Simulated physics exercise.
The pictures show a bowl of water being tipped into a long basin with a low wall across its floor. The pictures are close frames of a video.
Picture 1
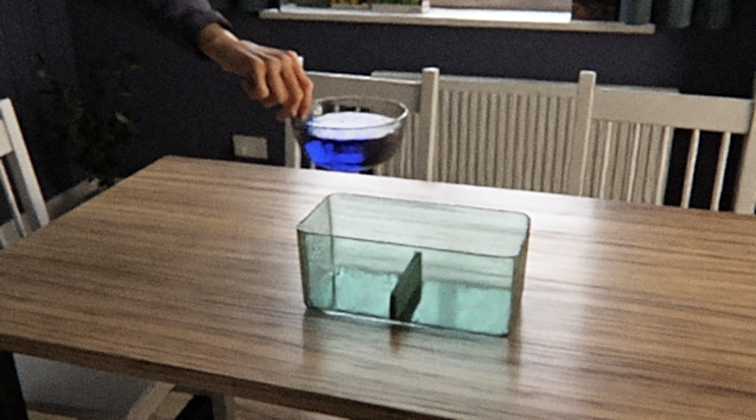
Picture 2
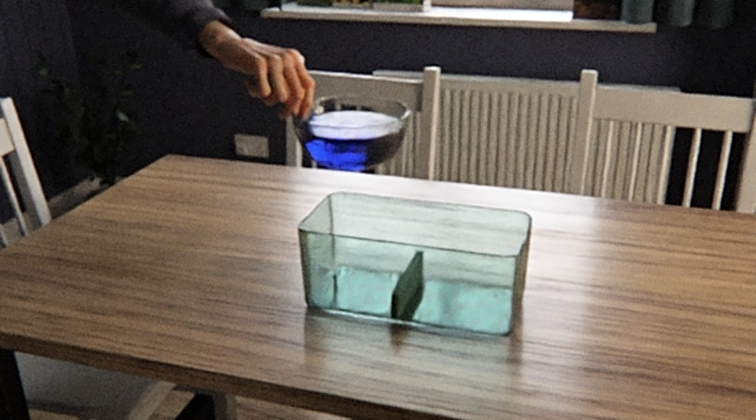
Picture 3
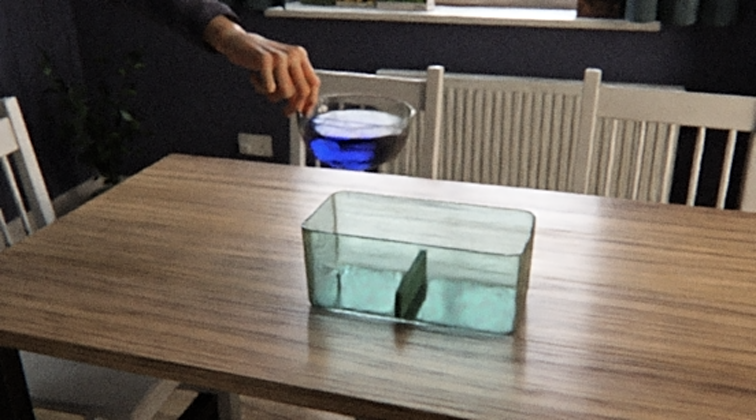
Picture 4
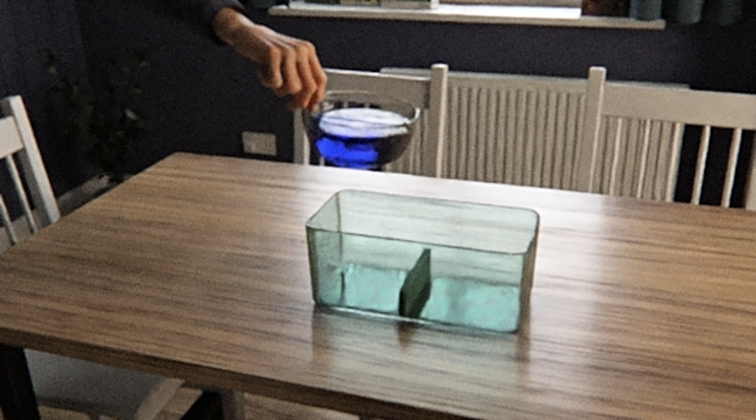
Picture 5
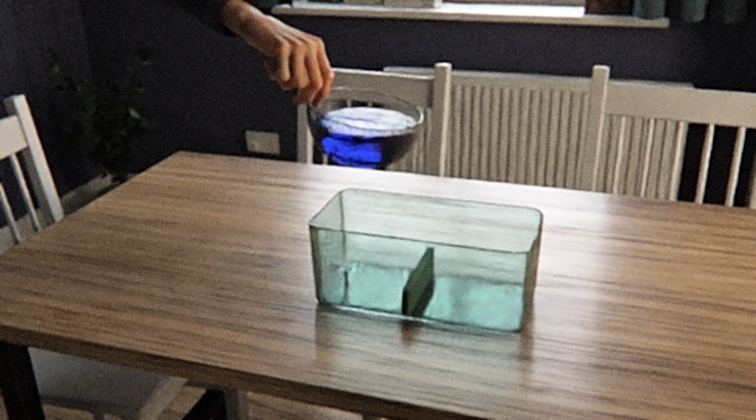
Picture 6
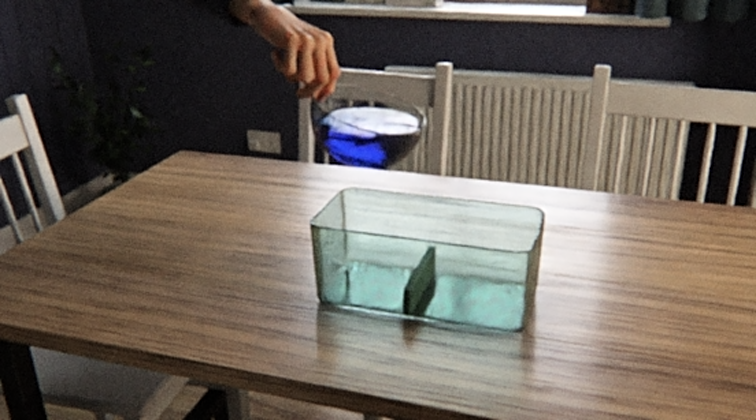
A hand slowly tilts a glass bowl of blue water rightward above a divided basin.
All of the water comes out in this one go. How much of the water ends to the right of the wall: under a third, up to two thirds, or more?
The share right of the wall is above two thirds.
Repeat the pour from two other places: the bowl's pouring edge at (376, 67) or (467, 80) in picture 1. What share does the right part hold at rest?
About 70 and 75 per cent.
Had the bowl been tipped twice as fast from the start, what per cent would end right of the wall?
Some 65 per cent.
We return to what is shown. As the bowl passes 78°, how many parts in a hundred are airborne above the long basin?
Near 30 %.
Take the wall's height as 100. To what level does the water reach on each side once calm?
The left part 10 per cent, the right part 60.
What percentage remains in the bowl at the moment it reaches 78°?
Close to 35 per cent.
A moment on, the bowl is tipped on its side and 33 per cent is still to pour, 0 is left of the wall and 35 right of it.
Next, the bowl is tipped right over and 0 per cent is still to pour, 15 is left of the wall and 84 right of it.
Then the bowl is tipped right over and 0 per cent is still to pour, 15 is left of the wall and 84 right of it.
Later the bowl is tipped right over and 0 per cent is still to pour, 15 is left of the wall and 84 right of it.
Finally, 15 per cent lies left of the wall, 84 right of it and 1 outside.
